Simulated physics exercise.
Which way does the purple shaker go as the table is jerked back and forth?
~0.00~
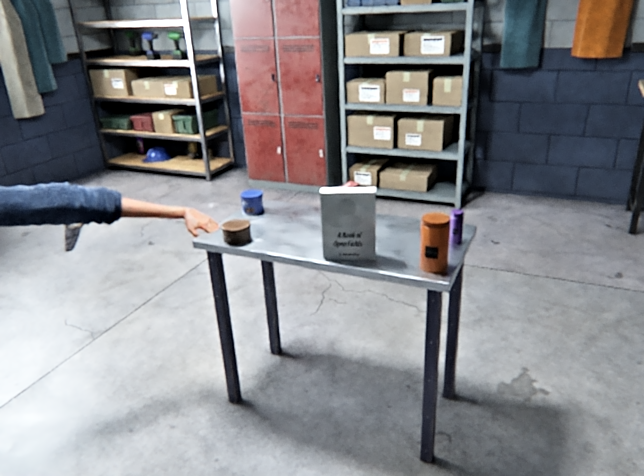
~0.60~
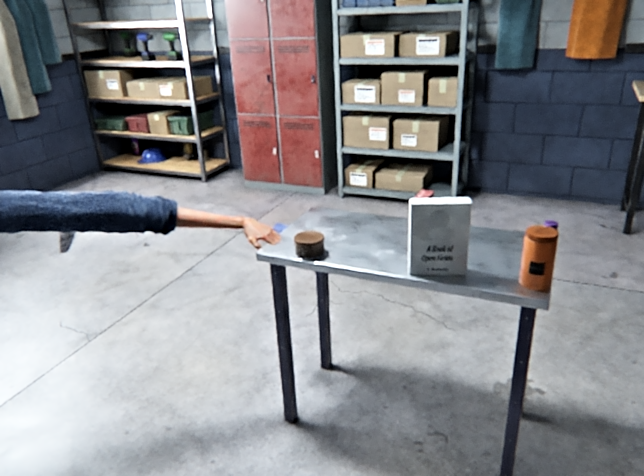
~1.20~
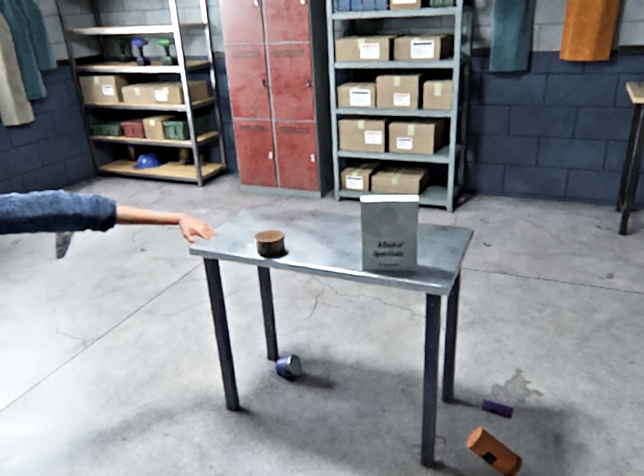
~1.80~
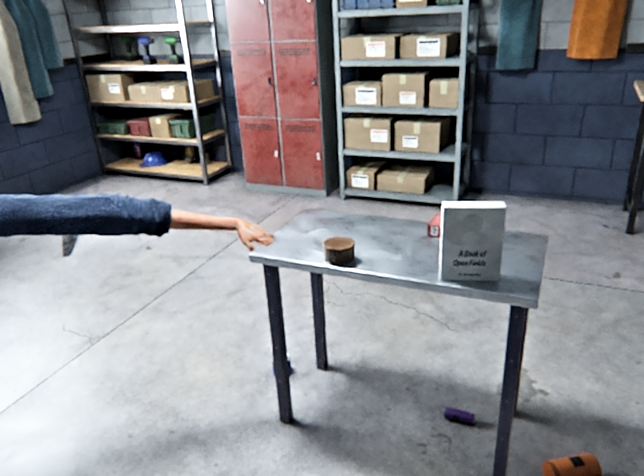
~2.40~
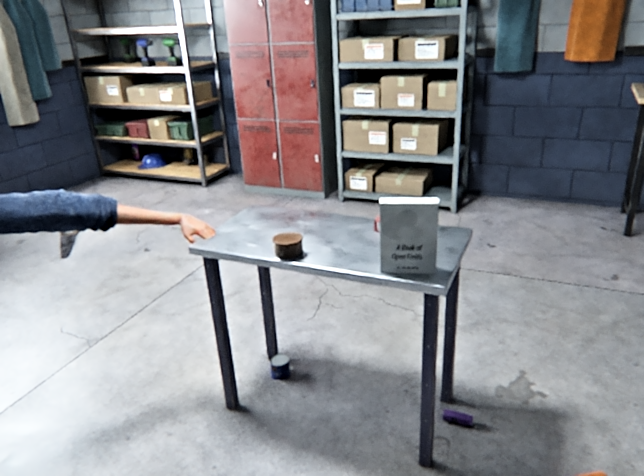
The purple shaker moves down, dropping from the tabletop to the floor.
